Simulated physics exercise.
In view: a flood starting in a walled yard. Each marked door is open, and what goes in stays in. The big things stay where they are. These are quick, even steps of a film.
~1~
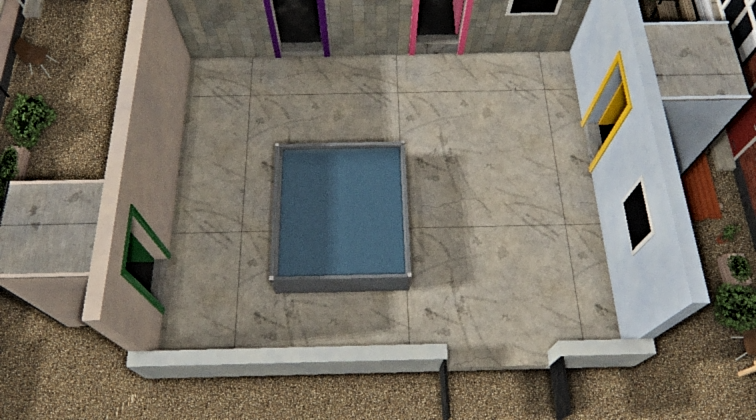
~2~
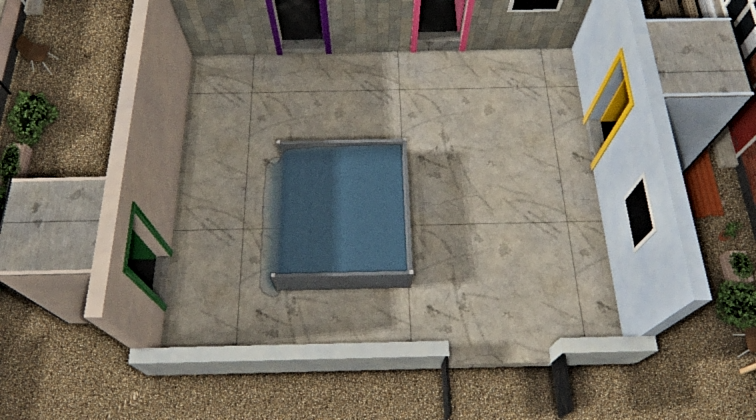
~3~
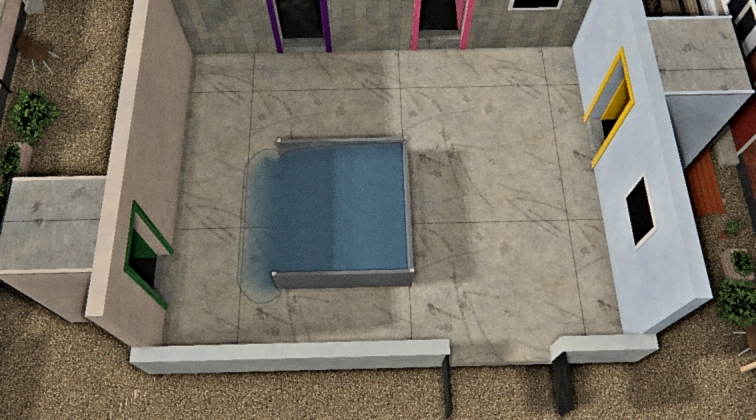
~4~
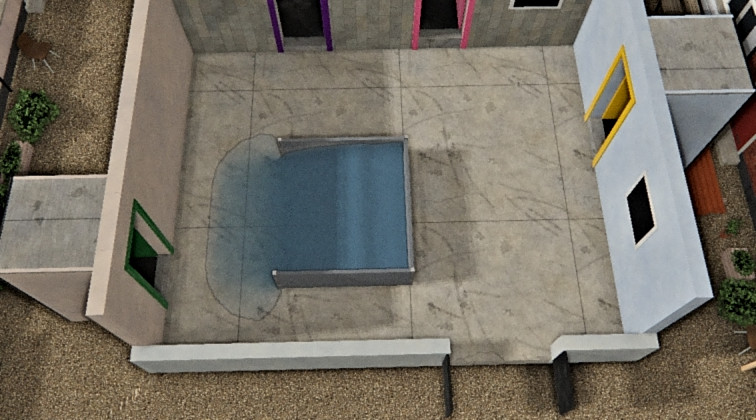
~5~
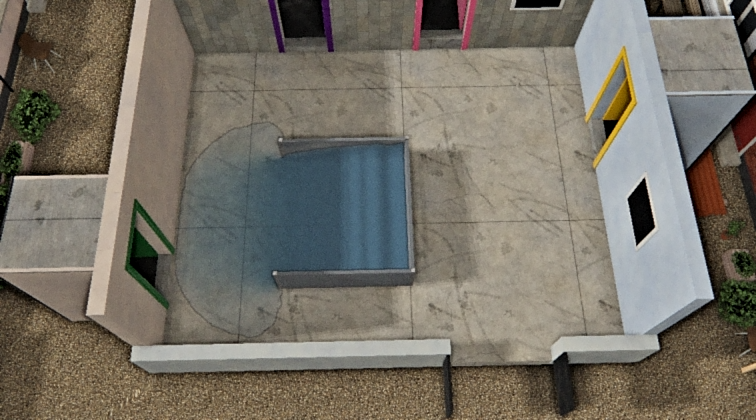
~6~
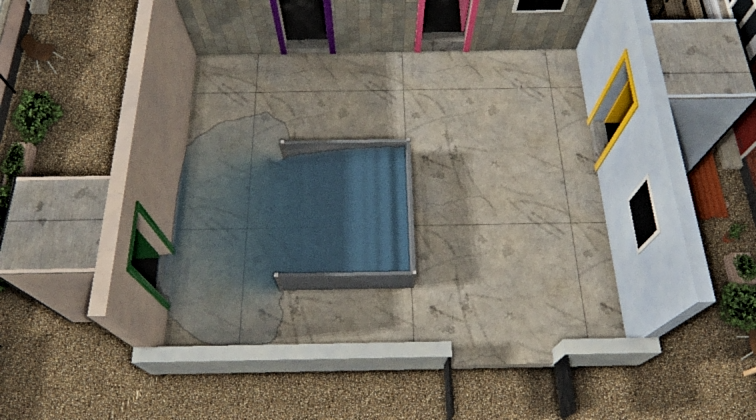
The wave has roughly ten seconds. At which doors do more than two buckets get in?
In the end: The pink door holds within the limit; the yellow door holds within the limit; the purple door holds within the limit; the green door floods.
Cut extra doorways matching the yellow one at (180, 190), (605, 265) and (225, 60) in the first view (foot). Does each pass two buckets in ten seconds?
In turn: Floods, takes less, lets more in.
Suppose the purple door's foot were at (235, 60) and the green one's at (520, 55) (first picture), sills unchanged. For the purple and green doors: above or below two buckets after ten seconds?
Purple goes over; green lets more in.
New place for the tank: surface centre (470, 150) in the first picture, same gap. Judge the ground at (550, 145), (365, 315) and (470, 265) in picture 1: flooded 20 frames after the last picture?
In turn: Clear, clear, dry.
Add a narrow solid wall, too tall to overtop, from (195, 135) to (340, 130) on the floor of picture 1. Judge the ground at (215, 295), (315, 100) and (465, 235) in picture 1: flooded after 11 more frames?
In that order: Covered, dry, no water.
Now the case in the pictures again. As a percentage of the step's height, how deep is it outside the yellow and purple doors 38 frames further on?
About 50 and 70 per cent.
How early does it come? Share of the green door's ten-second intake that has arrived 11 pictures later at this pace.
Close to 45 %.
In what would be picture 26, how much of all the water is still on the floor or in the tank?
I make it 88 per cent.
A moment on, water covers 20 % of the floor; the pink door not reached, the yellow door not reached, the purple door not reached, the green door far over two buckets in.
Next, water covers 25 % of the floor; the pink door not reached, the yellow door not reached, the purple door not reached, the green door far over two buckets in.
Then, water covers 40 % of the floor; the pink door not reached, the yellow door not reached, the purple door wet at the sill, nothing in, the green door far over two buckets in.
Later, water covers 90 % of the floor; the pink door wet at the sill, nothing in, the yellow door wet at the sill, nothing in, the purple door wet at the sill, nothing in, the green door far over two buckets in.
In the end, water covers 95 % of the floor; the pink door wet at the sill, nothing in, the yellow door wet at the sill, nothing in, the purple door wet at the sill, nothing in, the green door far over two buckets in.
